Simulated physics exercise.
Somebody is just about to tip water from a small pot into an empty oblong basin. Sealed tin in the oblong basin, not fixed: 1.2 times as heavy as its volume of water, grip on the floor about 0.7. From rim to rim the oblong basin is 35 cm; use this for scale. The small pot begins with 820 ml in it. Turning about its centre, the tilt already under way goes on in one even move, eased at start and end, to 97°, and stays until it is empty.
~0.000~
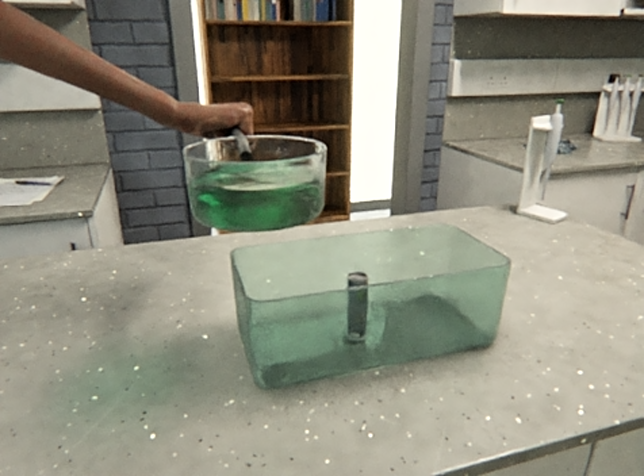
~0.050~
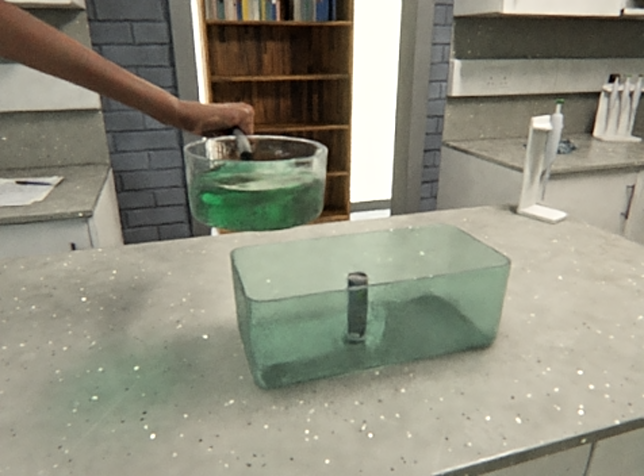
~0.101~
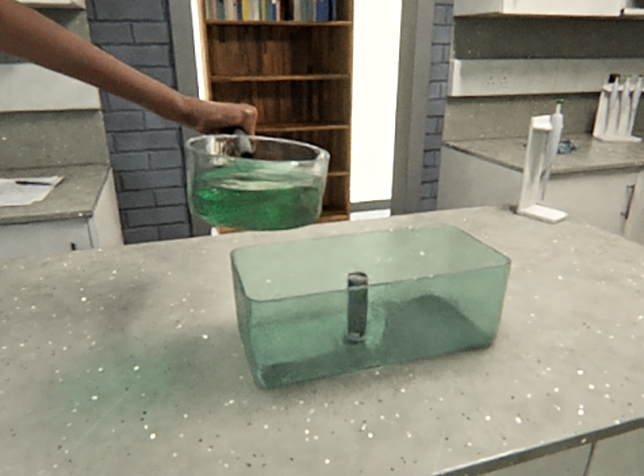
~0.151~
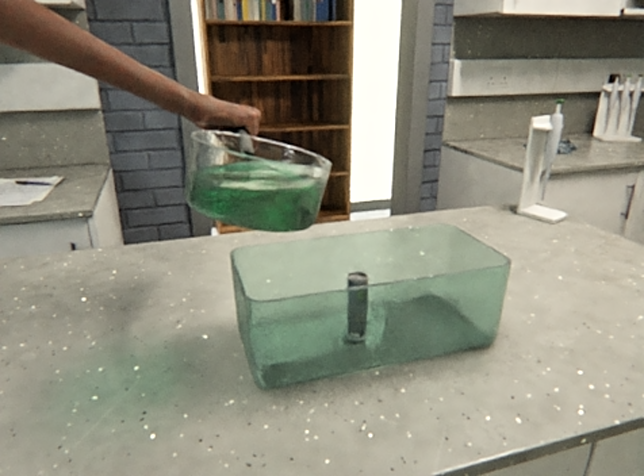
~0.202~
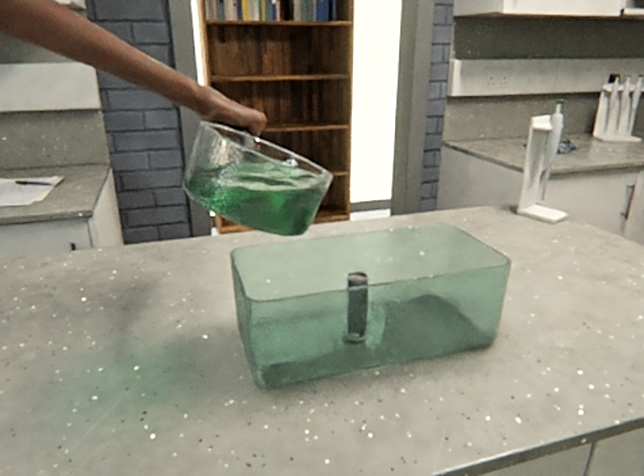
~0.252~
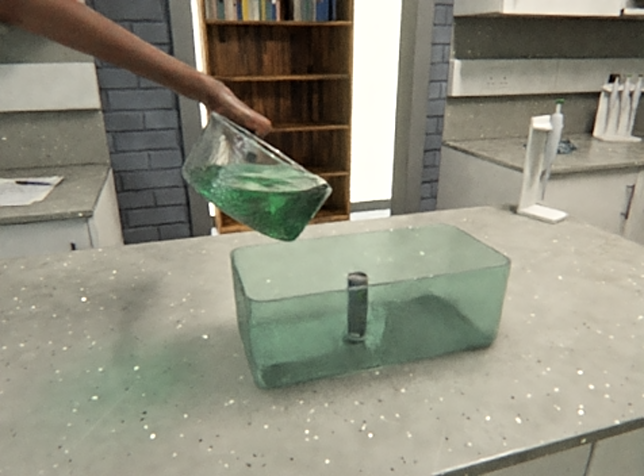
In a room like a laboratory, with grey speckled worktops, dark brick and a wooden bookshelf behind, a still camera looks slightly down across a counter. A clear pot of green liquid is held by a hand from the left, above a greenish see-through oblong basin with a small dark upright object at its middle. The hand smoothly tilts the pot, its right side dipping steeply while the liquid shifts rightward inside.
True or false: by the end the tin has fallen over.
True.
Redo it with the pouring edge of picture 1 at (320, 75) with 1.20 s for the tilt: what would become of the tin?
Then it stays up.
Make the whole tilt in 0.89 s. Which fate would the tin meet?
Well, the tin simply holds firm.
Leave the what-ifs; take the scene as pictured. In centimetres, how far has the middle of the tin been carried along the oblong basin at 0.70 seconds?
Some 2 cm.
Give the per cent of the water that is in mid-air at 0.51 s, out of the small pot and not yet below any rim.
Near 36 per cent at that time.
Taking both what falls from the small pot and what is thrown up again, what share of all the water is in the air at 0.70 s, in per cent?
I'd say some 5 per cent is in the air.
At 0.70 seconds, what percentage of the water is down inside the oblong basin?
Some 84 percent.
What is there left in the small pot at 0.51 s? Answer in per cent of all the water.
32 %.
After 0.51 s the tilt is 91° and 31 per cent is still to pour; the tin stands where it began.
After 0.70 s the tilt is 97° and 11 per cent is still to pour; the tin leans 5°.
After 0.90 s the tilt is 97° and 3 per cent is still to pour; the tin lies on its side.
After 1.11 s the tilt is 97° and 1 per cent is still to pour; the tin lies on its side.
In the end the tin lies on its side.
